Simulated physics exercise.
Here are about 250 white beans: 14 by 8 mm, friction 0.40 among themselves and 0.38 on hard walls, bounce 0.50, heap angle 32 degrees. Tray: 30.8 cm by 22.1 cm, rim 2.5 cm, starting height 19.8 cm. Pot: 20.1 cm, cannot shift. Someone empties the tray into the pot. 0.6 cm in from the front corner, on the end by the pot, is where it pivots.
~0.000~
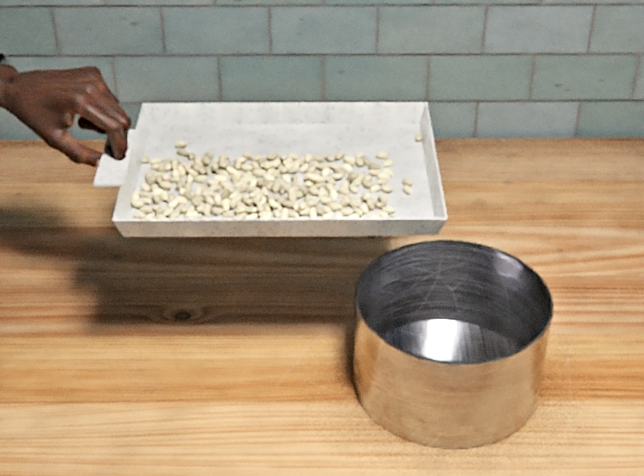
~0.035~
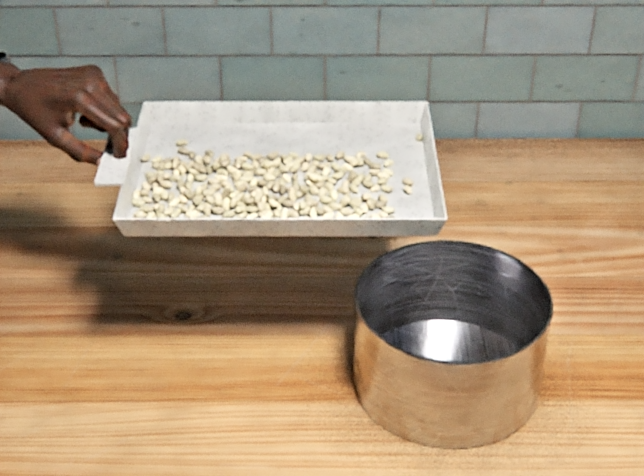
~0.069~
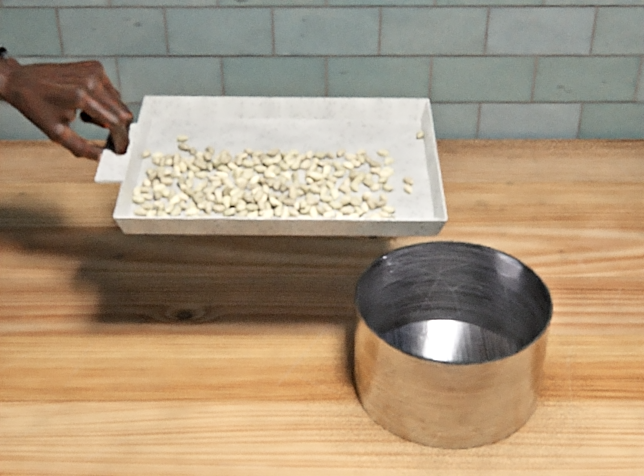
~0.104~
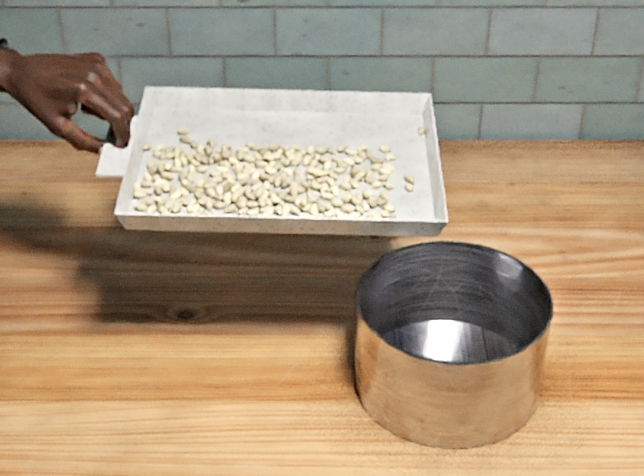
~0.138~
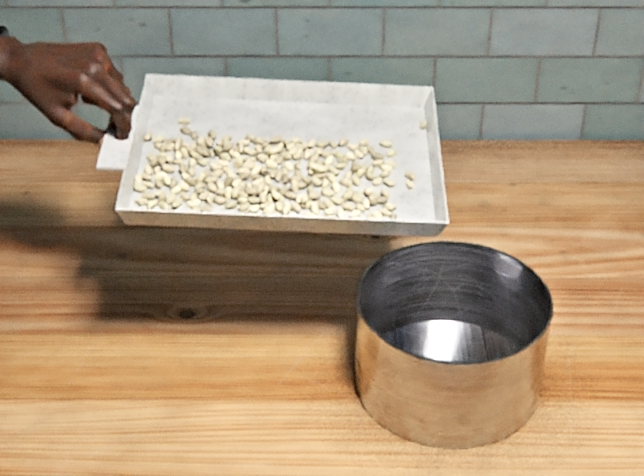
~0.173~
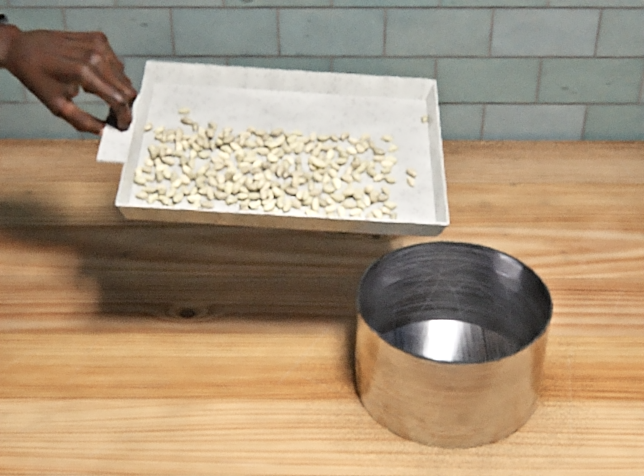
A hand slightly tilts a white tray of beans, its left end rising a little.
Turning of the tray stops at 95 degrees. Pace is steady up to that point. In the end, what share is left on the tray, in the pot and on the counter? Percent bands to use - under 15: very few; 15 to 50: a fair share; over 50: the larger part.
Left on the tray - very few, pot - the larger part, counter - a fair share.
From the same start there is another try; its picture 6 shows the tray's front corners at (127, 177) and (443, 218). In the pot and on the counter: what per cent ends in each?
That works out as pot 95 and counter 5.
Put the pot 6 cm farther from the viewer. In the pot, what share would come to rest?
I'd say some 5 per cent would end up there.
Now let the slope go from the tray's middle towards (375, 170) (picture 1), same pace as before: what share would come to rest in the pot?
Roughly 35 % of the pieces.
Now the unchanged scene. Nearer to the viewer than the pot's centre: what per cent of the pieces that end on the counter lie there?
I'd put it at around 100 per cent.
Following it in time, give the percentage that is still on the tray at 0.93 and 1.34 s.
I'd say roughly 85, then roughly 0.
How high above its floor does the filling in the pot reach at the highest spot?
Measured height: Approx. 2.5 cm.
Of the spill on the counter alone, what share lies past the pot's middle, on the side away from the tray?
I reckon around 30 per cent.
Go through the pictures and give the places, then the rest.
In the first frame, tray tilt 0 degrees, front corners at (121, 216) and (439, 214); middle of the pieces at (261, 183); pot at (453, 297).
In the second frame, tray tilt 0 degrees, front corners at (122, 215) and (438, 215); middle of the pieces at (261, 183).
In the third frame, tray tilt 2 degrees, front corners at (123, 213) and (439, 215); middle of the pieces at (262, 180).
In the fourth frame, tray tilt 4 degrees, front corners at (124, 209) and (440, 216), lowest corner right front; middle of the pieces at (263, 176).
In the fifth frame, tray tilt 7 degrees, front corners at (124, 204) and (440, 217), lowest corner right front; middle of the pieces at (264, 171).
In the sixth frame, tray tilt 10 degrees, front corners at (125, 200) and (441, 218), lowest corner right front; middle of the pieces at (265, 165); pot at (454, 297). Its pace works out near 90 degrees a second.
After 0.63 s, tilt 51 degrees; the tray holds 100 %, the pot 0 %.
After 0.93 s, tilt 78 degrees; the tray holds 85 %, the pot 0 %.
After 1.34 s, tilt 95 degrees; the tray holds 0 %, the pot 60 %.
At rest (2.4 s), tray 0 %, pot 60 %, counter 40 %.
